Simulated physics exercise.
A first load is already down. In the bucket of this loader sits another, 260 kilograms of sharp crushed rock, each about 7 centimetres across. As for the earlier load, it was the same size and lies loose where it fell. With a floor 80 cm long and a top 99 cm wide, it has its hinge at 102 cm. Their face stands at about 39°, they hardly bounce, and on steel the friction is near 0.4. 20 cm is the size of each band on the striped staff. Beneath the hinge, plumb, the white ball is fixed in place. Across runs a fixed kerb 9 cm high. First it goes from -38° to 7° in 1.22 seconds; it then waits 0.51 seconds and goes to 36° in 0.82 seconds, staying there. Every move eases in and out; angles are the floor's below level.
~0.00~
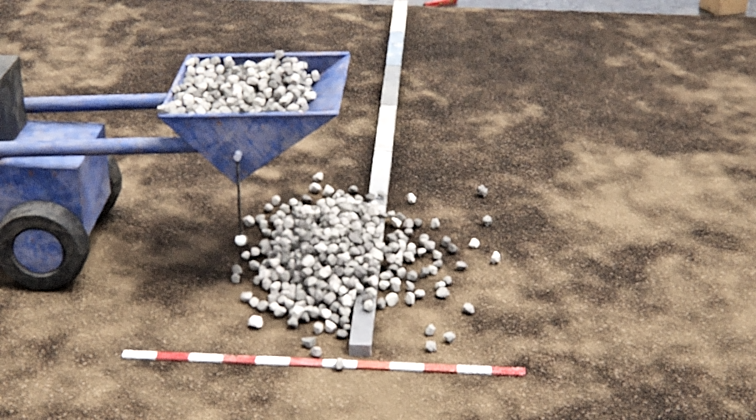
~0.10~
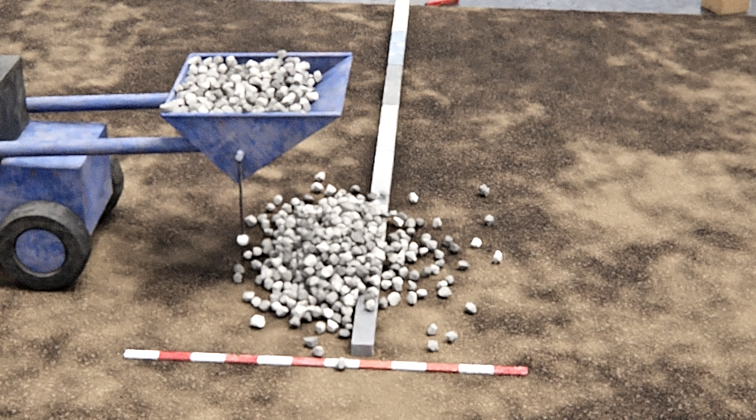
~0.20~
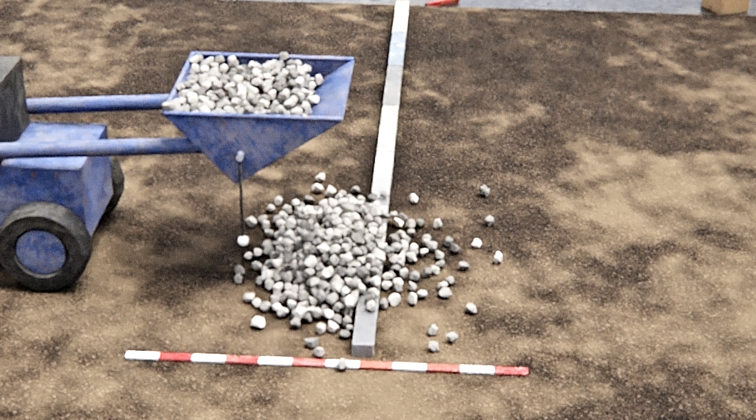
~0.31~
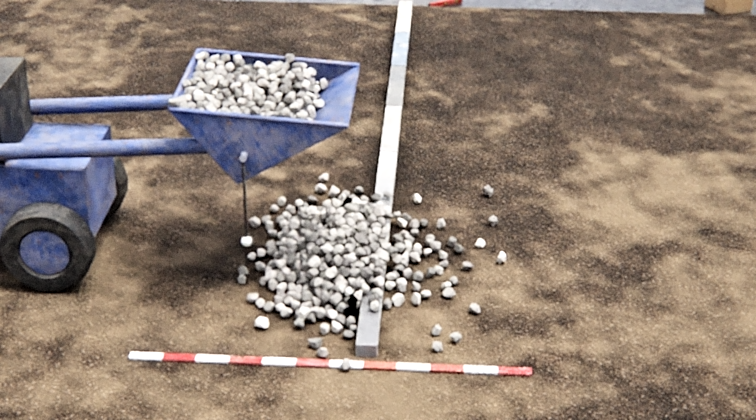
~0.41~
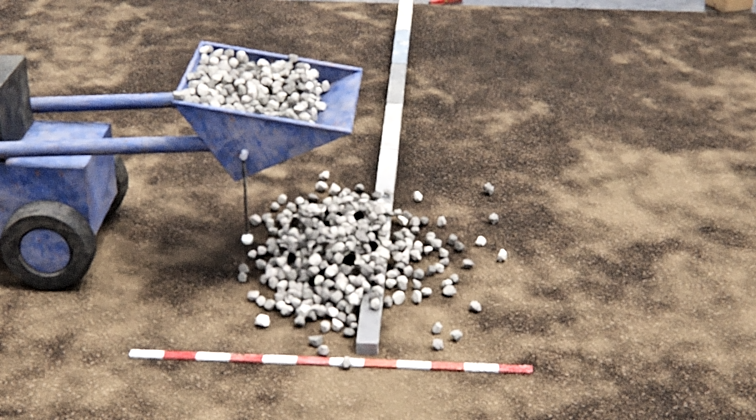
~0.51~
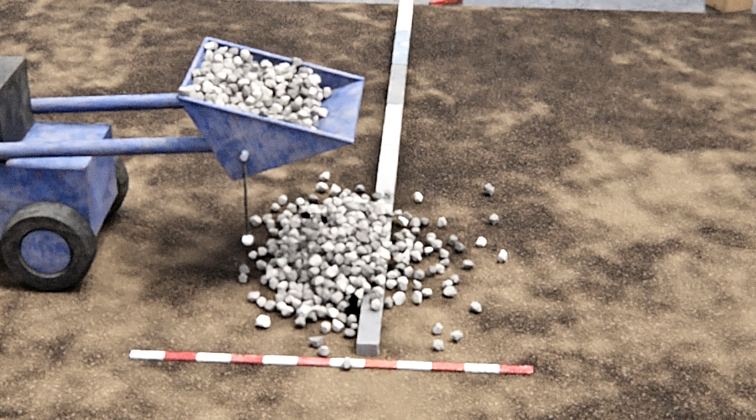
In the video, a blue loader holds a bucket of pale grey stones above a loose heap beside and partly over a kerb, behind a red-and-white pole; the bucket slowly tilts, its right side lowering, while the heap stays put.
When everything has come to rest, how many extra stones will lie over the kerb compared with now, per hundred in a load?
About 58 per hundred.
After 0.9 s the floor is at 0°; in per cent of one load, 100 in the bucket, 90 on this side of the kerb, 10 over the kerb; the foremost stones are at (479, 256).
After 1.3 s the floor is at 7°; in per cent of one load, 100 in the bucket, 90 on this side of the kerb, 10 over the kerb; the foremost stones are at (479, 256).
After 3.0 s the floor is at 36°; in per cent of one load, 22 in the bucket, 142 on this side of the kerb, 36 over the kerb; the foremost stones are at (481, 254).
After 5.5 s the floor is at 36°; in per cent of one load, 0 in the bucket, 132 on this side of the kerb, 68 over the kerb; the foremost stones are at (519, 265). Net gain over the kerb, 58.
